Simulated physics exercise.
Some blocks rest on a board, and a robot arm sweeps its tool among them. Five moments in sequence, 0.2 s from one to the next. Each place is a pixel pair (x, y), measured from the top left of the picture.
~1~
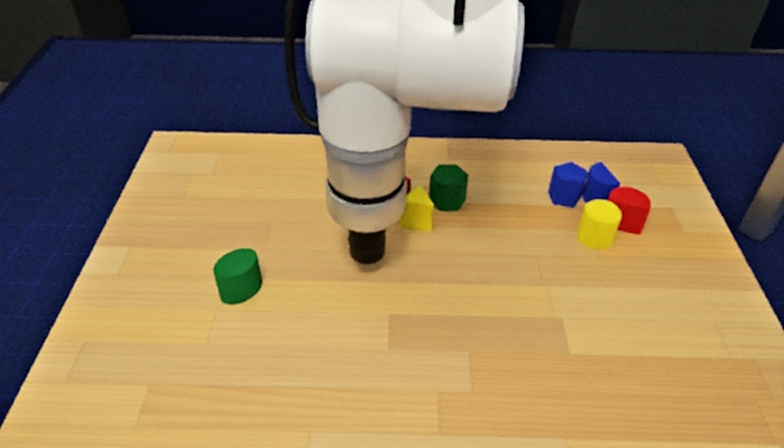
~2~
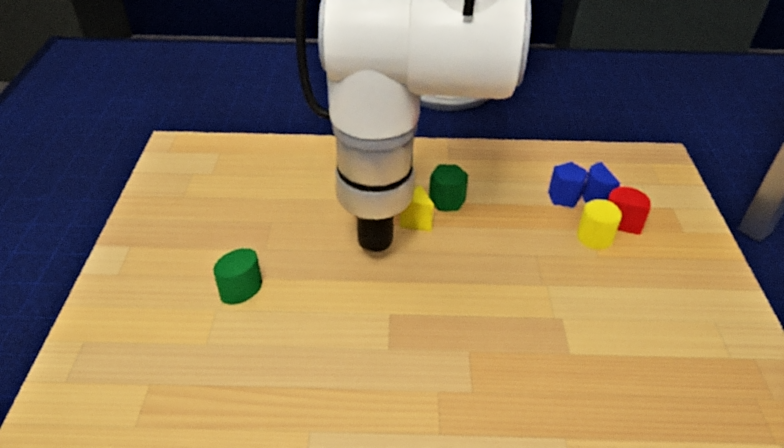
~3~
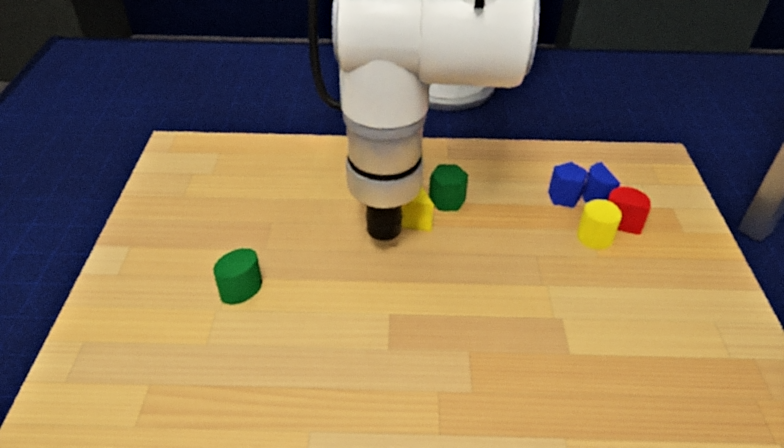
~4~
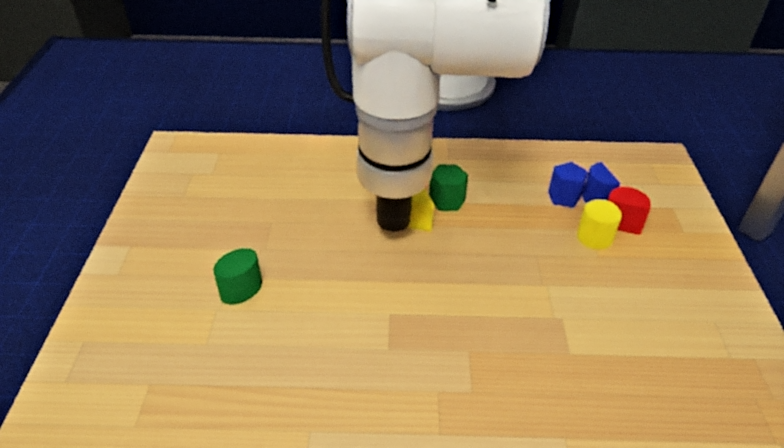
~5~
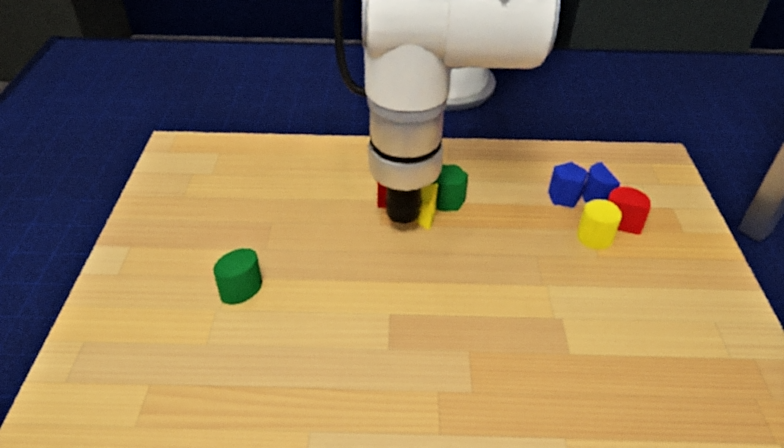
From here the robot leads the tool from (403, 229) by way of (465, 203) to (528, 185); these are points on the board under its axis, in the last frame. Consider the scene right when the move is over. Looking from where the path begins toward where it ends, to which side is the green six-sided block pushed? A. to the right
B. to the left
B
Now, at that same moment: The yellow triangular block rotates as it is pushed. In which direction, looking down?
Looking down on the board, it turns clockwise.
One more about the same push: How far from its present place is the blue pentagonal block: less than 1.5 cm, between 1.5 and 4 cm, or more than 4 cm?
Distance: Less than 1.5 cm.
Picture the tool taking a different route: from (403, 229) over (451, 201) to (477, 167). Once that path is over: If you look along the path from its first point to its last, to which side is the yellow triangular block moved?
Goes right.
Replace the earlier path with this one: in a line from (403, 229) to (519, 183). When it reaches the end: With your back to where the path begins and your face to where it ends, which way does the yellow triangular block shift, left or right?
My prediction: Rightwards.
What follows on the original path. One third of the way, tool at (446, 195); yellow triangular block at (472, 179), turned 25° clockwise; green six-sided block at (472, 162), turned 55° anticlockwise.
Two thirds of the way, tool at (488, 181); yellow triangular block at (514, 165), turned 25° clockwise; green six-sided block at (485, 149), turned 105° anticlockwise.
At the end, tool at (531, 171); red star-shaped block still; yellow triangular block at (558, 157), turned 45° clockwise; green six-sided block at (489, 147), turned 135° anticlockwise; blue pentagonal block still.
